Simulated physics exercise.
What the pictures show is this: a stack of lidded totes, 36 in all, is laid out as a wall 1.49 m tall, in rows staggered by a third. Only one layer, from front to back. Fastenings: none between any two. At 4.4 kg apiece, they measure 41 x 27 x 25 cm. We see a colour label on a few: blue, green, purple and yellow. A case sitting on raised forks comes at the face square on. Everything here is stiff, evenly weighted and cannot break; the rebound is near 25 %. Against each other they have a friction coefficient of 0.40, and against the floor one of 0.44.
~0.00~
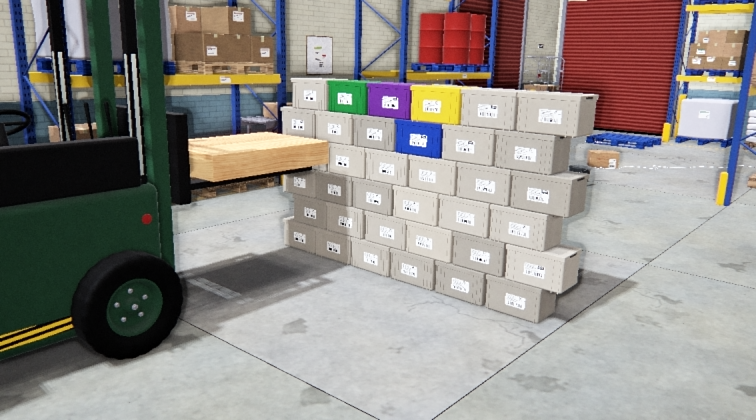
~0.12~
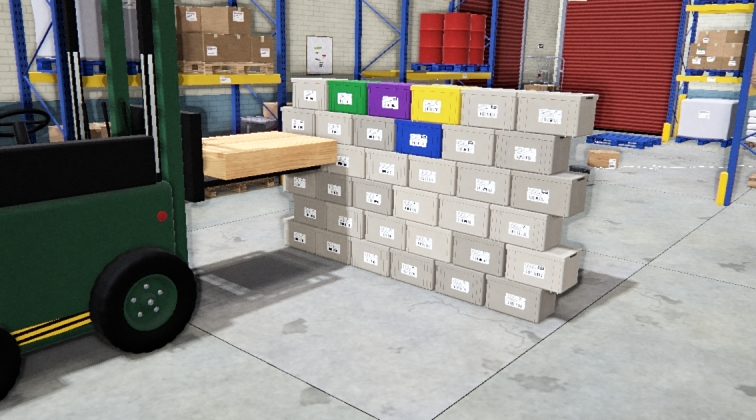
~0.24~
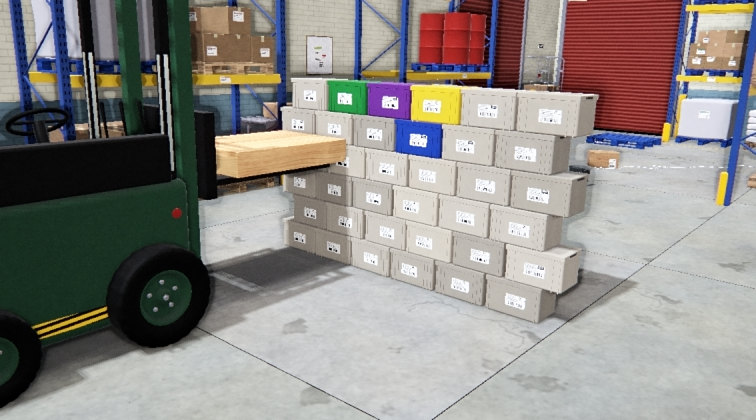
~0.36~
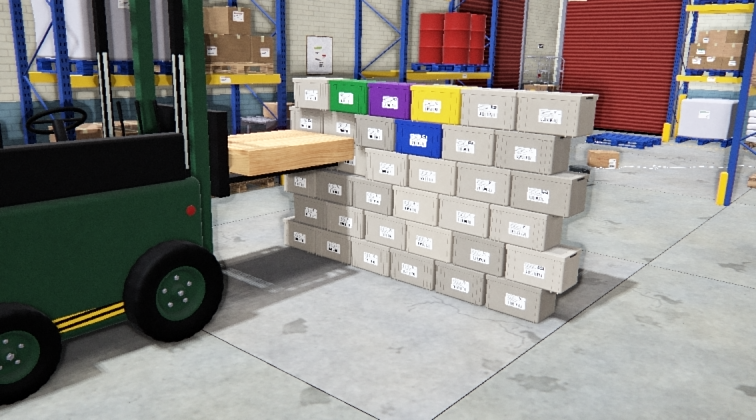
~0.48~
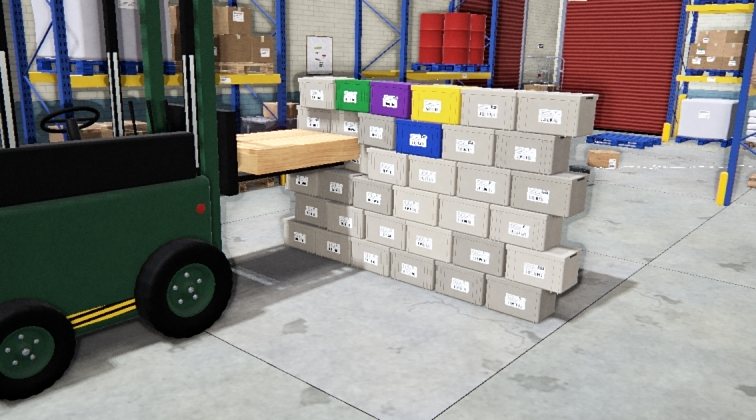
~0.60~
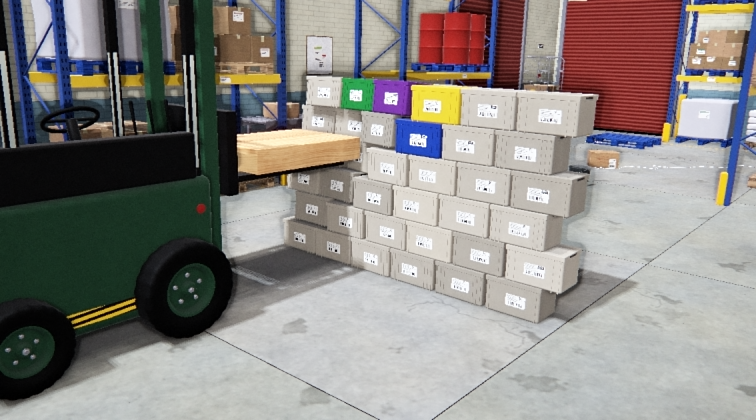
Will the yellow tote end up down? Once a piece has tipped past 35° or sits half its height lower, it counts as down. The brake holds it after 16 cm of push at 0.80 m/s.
No.
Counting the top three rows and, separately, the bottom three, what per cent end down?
The top part comes to 40 per cent, the bottom part to 20 per cent.
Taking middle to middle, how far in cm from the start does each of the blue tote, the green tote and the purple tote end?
Shift in cm - blue: 0; green: 240; purple: 180.
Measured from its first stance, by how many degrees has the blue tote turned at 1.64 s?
Something like 0°, give or take.
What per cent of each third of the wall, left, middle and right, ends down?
From the left: 80, then 20, then 0 percent.
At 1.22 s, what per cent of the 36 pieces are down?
10 %.
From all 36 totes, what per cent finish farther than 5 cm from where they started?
Shifted share: 30 %.
Around 1.22 s, 4 of the 36 totes down; yellow tote unmoved; green tote tipped 33°, 11 cm lower.
Around 1.64 s, 11 of the 36 totes down; yellow tote unmoved; purple tote on its side.
Finally (3.0 s), 11 of the 36 totes down; yellow tote unmoved; green tote upside down; purple tote on its side. Seen by the last camera, middles, yellow tote near (445, 105), green tote near (575, 235).
